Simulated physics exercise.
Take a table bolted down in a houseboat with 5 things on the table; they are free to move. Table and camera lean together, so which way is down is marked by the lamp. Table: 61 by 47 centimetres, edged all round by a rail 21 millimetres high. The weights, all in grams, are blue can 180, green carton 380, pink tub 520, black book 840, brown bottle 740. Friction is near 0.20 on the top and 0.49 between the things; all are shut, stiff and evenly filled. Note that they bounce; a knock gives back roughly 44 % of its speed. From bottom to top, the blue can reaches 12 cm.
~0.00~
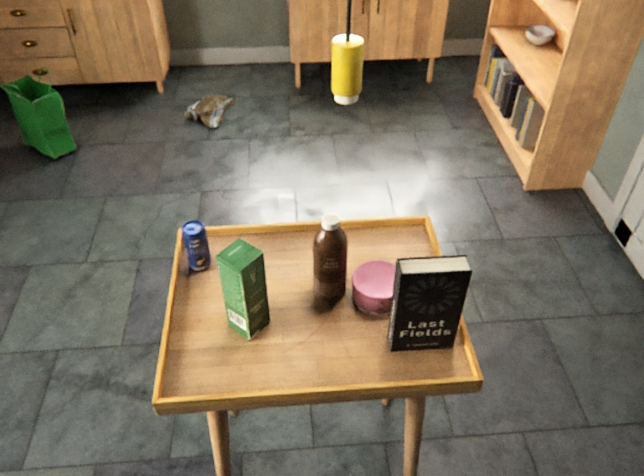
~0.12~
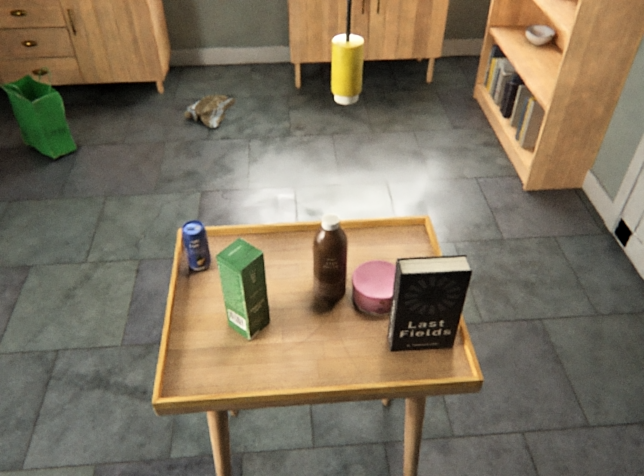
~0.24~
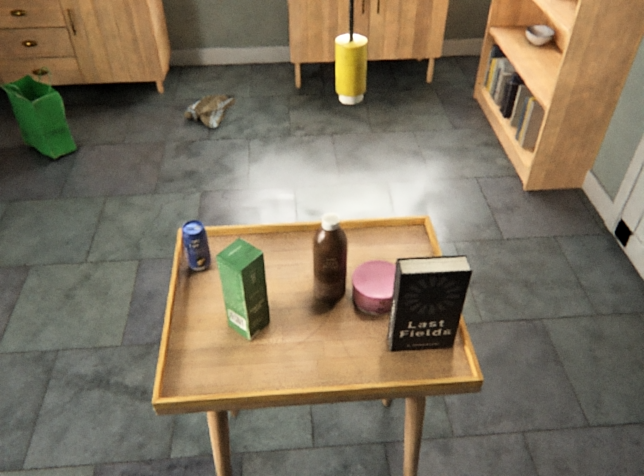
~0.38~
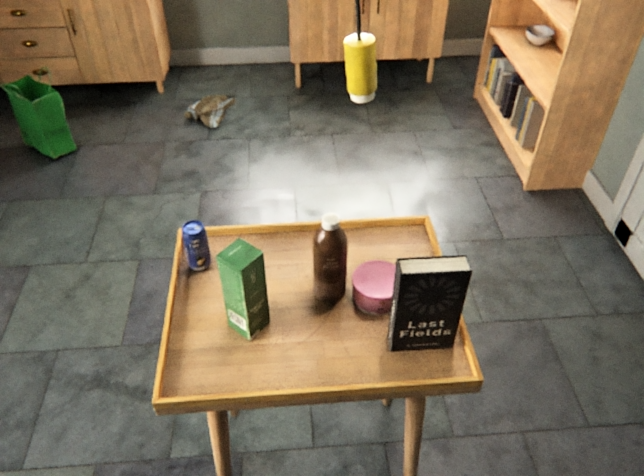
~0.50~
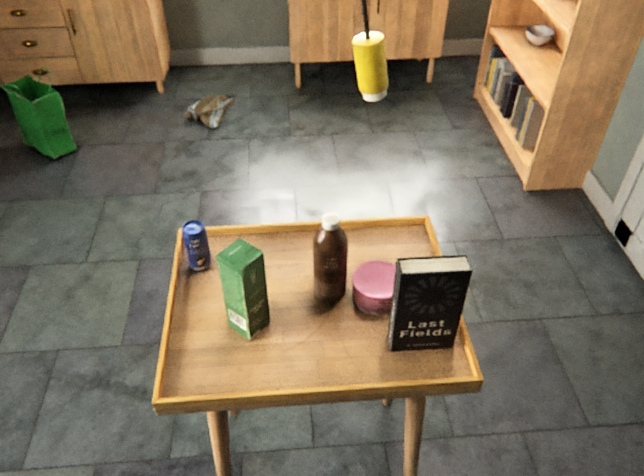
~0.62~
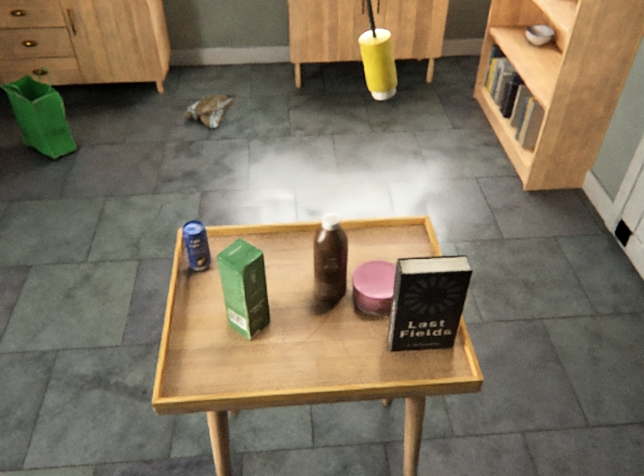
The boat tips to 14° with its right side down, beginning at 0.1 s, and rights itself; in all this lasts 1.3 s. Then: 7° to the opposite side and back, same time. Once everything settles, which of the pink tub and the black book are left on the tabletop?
The pink tub is left there, the black book is left there.
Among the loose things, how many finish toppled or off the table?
That makes 0.
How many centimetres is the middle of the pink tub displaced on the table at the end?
It ends about 4 centimetres from where it started.
By 0.82 s, boat heeled 14°, right side down.
By 1.02 s, boat heeled 9°, right side down; pink tub 3 cm from its spot near (392, 287); black book 2 cm from its spot near (438, 306); green carton 4 cm from its spot.
By 2.02 s, boat heeled 7°, left side down; pink tub 4 cm from its spot near (395, 286); black book 2 cm from its spot near (438, 306); green carton 5 cm from its spot.
When it is over (3.2 s), all 5 within 5 cm of the start. In the last view, pink tub near (395, 286), black book near (438, 306).
